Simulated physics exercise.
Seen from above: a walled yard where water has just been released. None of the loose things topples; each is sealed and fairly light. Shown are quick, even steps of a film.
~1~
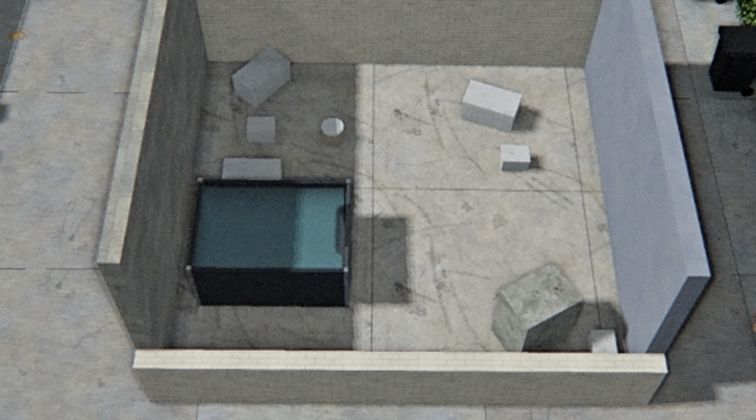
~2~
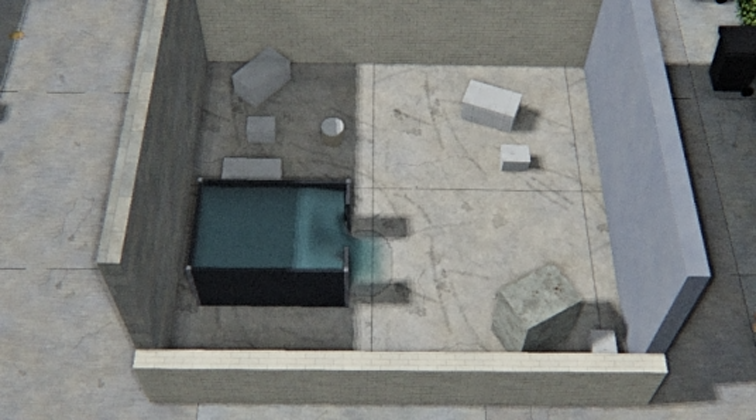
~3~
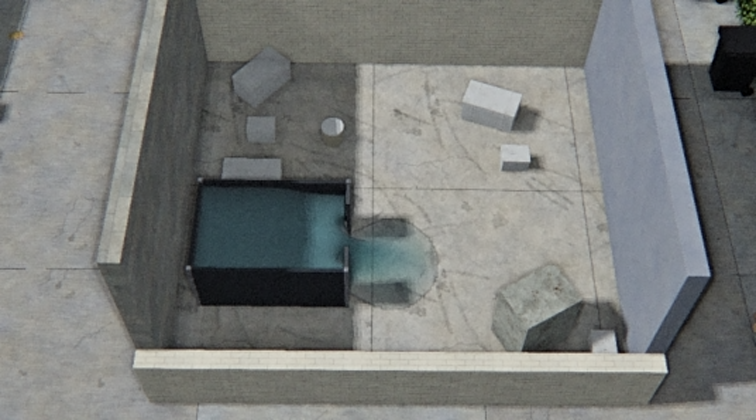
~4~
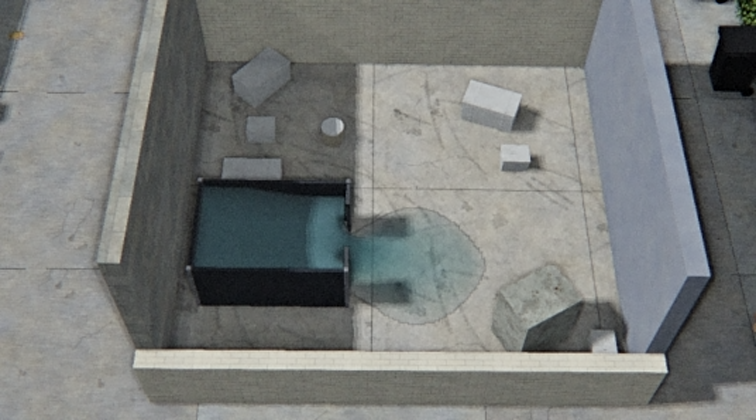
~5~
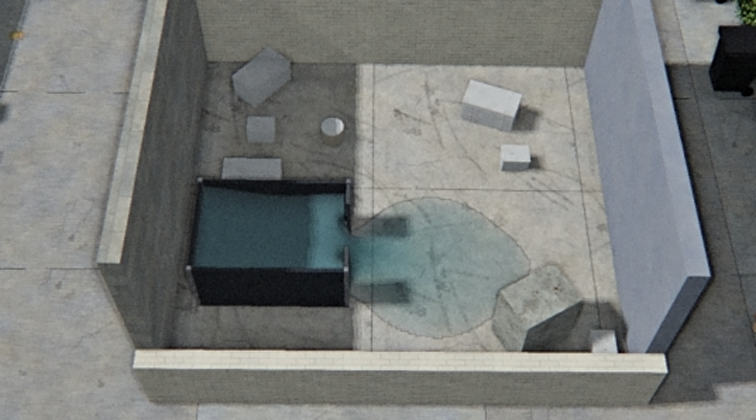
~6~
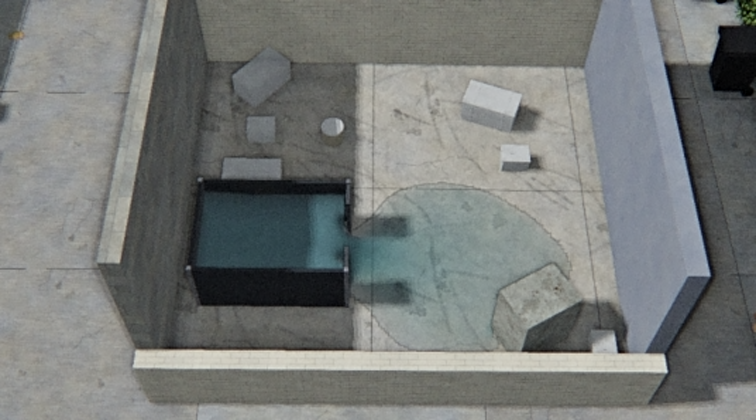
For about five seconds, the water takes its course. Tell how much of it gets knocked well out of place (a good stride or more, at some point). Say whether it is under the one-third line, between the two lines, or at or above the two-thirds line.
Share: A third up to two thirds.
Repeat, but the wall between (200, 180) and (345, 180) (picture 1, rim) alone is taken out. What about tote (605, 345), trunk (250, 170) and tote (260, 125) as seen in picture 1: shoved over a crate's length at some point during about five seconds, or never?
The first: Fell short; the second: Went past that; the third: Went past that.
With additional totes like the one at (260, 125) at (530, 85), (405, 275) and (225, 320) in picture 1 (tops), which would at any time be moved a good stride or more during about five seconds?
Okay, in order the twins go a long way, a long way, nowhere much.
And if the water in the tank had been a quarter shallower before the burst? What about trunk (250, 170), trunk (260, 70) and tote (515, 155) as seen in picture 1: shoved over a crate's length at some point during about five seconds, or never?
The first stayed below the mark, the next stayed below the mark, and the last passed the mark.
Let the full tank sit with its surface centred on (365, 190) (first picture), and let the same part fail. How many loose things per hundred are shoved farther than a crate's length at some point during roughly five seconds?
About 30 %.
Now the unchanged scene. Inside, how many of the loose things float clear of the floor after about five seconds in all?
Count: 3.
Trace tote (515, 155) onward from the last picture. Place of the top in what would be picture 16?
About (579, 102).
A moment on, 0 of 7 are well off their spots; 0 afloat.
Next, 1 of 7 are well off their spots; 2 afloat.
Later, 2 of 7 are well off their spots; 2 afloat.
In the end, 3 of 7 are well off their spots, and 3 have been at some point; 3 afloat.
